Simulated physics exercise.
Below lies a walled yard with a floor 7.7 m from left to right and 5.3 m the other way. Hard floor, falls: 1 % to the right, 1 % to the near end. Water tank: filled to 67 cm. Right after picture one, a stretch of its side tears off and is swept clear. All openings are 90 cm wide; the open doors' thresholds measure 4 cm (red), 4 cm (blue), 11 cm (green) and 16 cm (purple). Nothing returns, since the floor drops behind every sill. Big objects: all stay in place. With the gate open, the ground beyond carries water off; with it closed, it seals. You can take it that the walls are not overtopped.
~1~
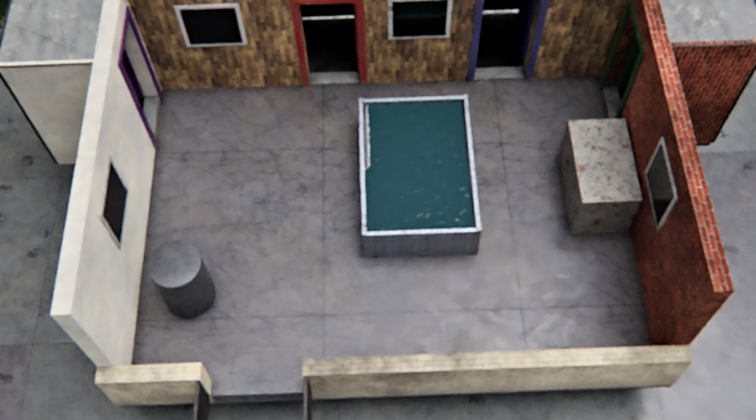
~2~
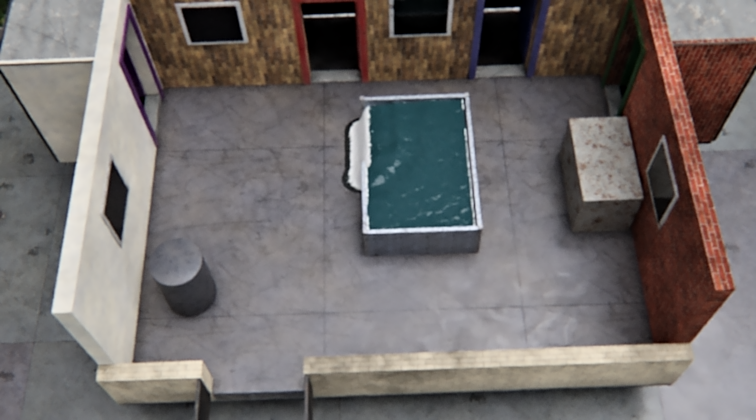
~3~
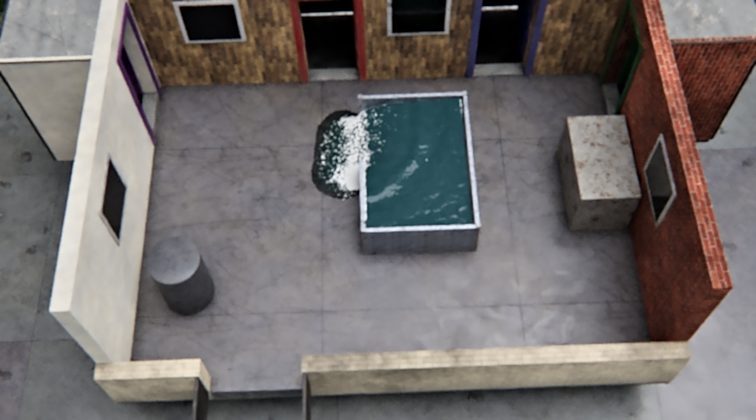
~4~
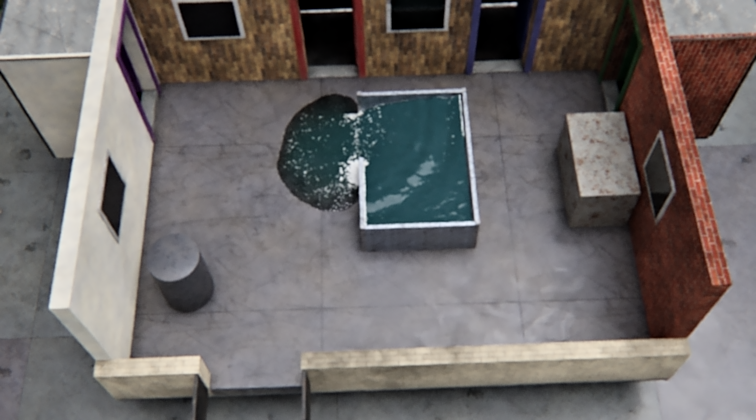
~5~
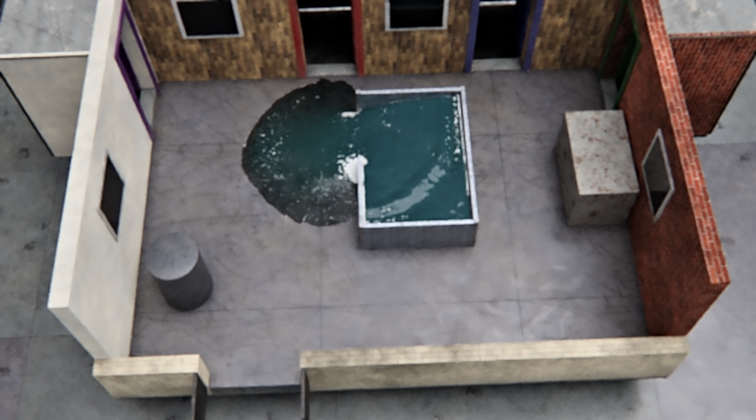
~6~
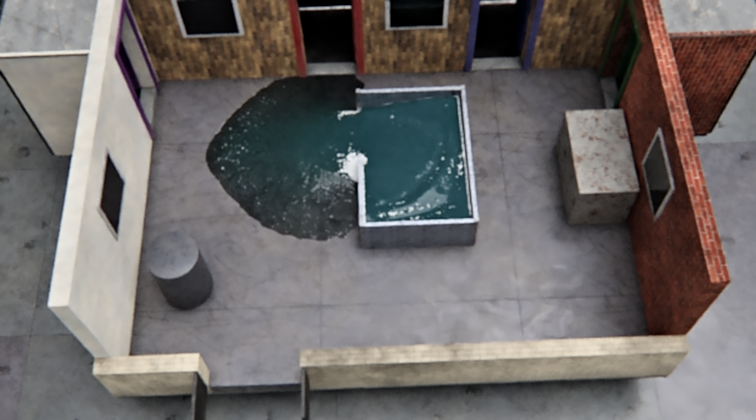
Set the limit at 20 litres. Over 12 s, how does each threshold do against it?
Outcome: The red door surpasses the limit, the blue door falls short of the limit, the green door falls short of the limit, the purple door surpasses the limit.
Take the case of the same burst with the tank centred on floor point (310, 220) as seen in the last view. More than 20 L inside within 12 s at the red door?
Well, red ends up inside the mark.
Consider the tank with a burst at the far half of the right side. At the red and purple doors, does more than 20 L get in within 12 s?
Against that limit the red door gives a lower amount and the purple door gives a lower amount.
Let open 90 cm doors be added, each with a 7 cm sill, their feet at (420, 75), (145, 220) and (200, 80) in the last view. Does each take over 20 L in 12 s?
Result in order - not enough, more than that, more than that.
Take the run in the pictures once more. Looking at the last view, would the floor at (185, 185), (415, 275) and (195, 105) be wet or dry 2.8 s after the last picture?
Respectively: Got hit, was missed, got hit.
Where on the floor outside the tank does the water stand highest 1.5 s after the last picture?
Spot: Approx. (157, 100).
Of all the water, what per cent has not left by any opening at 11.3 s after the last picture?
I'd put it at some 84 percent still there.
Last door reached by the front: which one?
Answer: The green door.
Then, 0.7 s after the last picture water covers 30 % of the floor and is deepest (36 cm) near (357, 137); red door 3 cm at the sill, 2 L in, blue door not reached, green door not reached, purple door 23 cm at the sill, 1 L in.
Then, 1.5 s after the last picture water covers 35 % of the floor and is deepest (38 cm) near (157, 100); red door 2 cm at the sill, 20 L in, blue door not reached, green door not reached, purple door 36 cm at the sill, 34 L in.
Then, 2.8 s after the last picture water covers 40 % of the floor and is deepest (24 cm) near (128, 373); red door 4 cm at the sill, 37 L in, blue door not reached, green door not reached, purple door 23 cm at the sill, 125 L in.
Then, 6.3 s after the last picture water covers 75 % of the floor and is deepest (16 cm) near (174, 270); red door 7 cm at the sill, 58 L in, blue door not reached, green door not reached, purple door 9 cm at the sill, 143 L in.
Then, 11.3 s after the last picture water covers 95 % of the floor and is deepest (16 cm) near (584, 357); red door 5 cm at the sill, 75 L in, blue door 2 cm at the sill, 0 L in, green door 5 cm at the sill, 0 L in, purple door 3 cm at the sill, 143 L in.
